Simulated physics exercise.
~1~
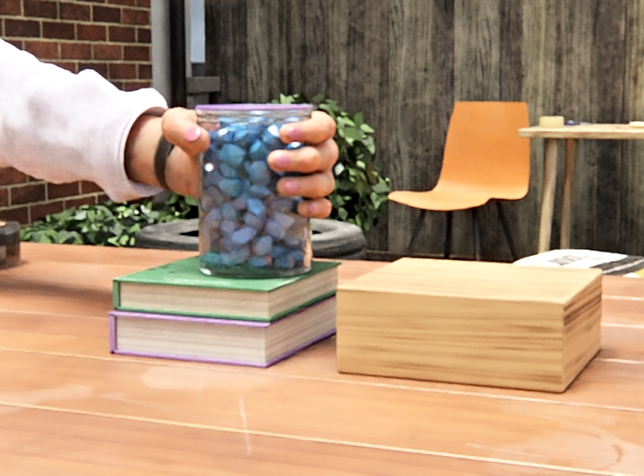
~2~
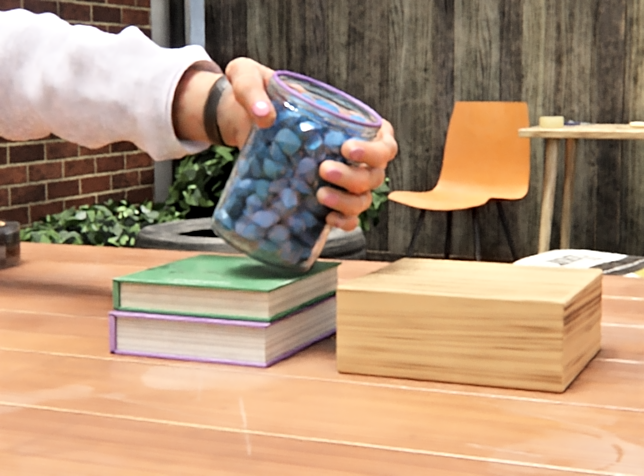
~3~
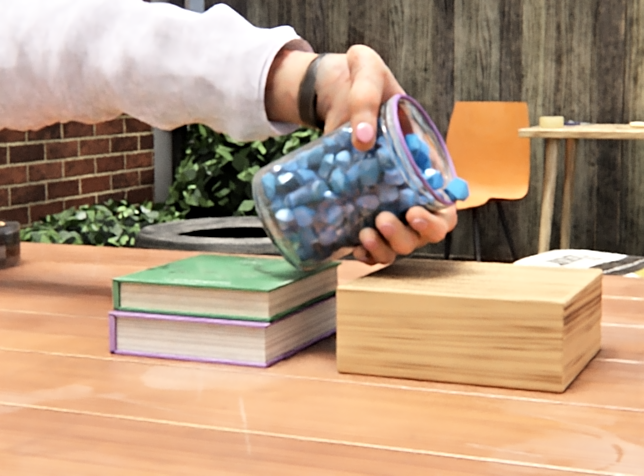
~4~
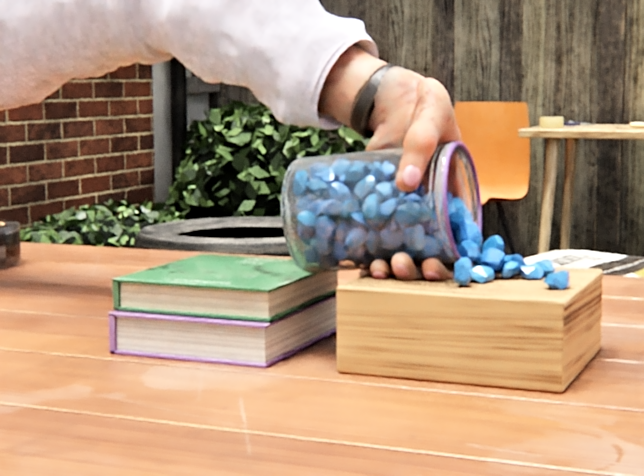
On a wooden patio table, a hand lifted an open jar of blue stones off two stacked books, tipped it rightward and laid it on its side on a wooden block, where a few stones spilled out of its mouth.
